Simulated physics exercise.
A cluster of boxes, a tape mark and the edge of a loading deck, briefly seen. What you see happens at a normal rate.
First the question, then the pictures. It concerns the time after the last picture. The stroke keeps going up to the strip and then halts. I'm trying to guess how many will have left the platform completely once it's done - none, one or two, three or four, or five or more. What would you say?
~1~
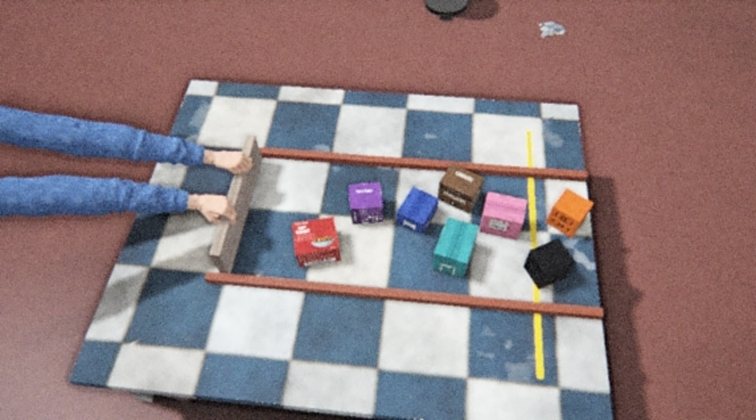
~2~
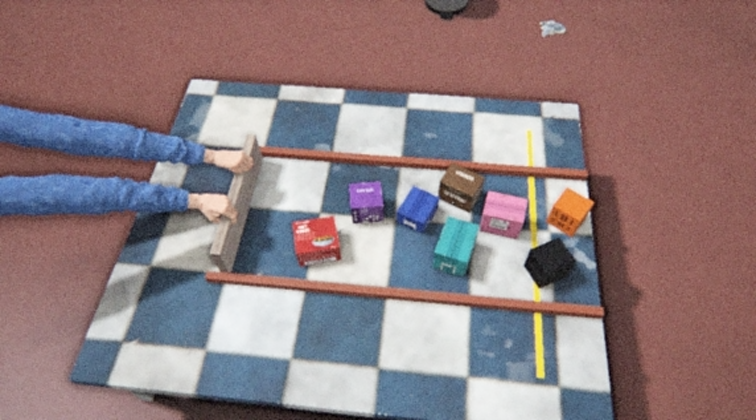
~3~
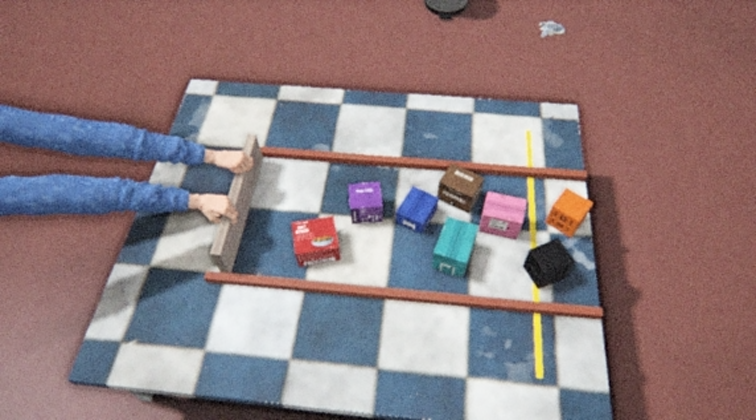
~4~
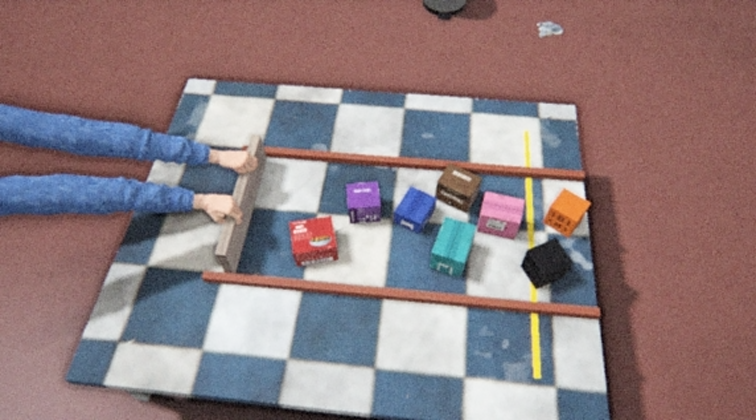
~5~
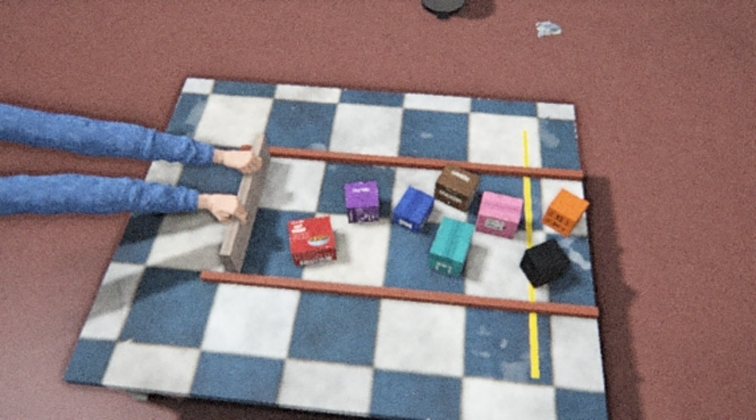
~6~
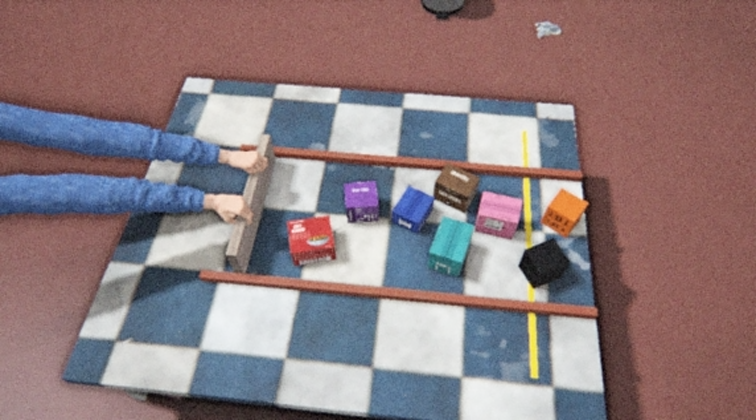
I would say three or four leave it.
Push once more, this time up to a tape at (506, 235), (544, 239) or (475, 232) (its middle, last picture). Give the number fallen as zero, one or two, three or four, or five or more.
Taking them in turn, three or four; five or more; one to two.
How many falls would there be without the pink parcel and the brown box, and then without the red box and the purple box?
3, then 1.
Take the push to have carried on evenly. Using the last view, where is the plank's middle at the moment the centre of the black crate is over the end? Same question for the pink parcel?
Roughly (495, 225); roughly (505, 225).
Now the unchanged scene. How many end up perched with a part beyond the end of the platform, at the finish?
Count: 1.
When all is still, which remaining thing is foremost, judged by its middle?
It's the blue parcel that ends nearest.
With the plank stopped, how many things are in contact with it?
Total: 3.
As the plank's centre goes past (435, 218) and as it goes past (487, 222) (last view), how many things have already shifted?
First 6 and then 8.
Early on, none off yet; orange crate at rest near (564, 213); black crate at rest near (543, 264); pink parcel at rest near (498, 216).
A while later, none off yet; orange crate leaning a little near (600, 213); black crate travelled about its own width near (578, 271); pink parcel travelled well along near (564, 221).
Finally, the number that fall off is three or four; lost, turquoise box, pink parcel, black crate and orange crate.
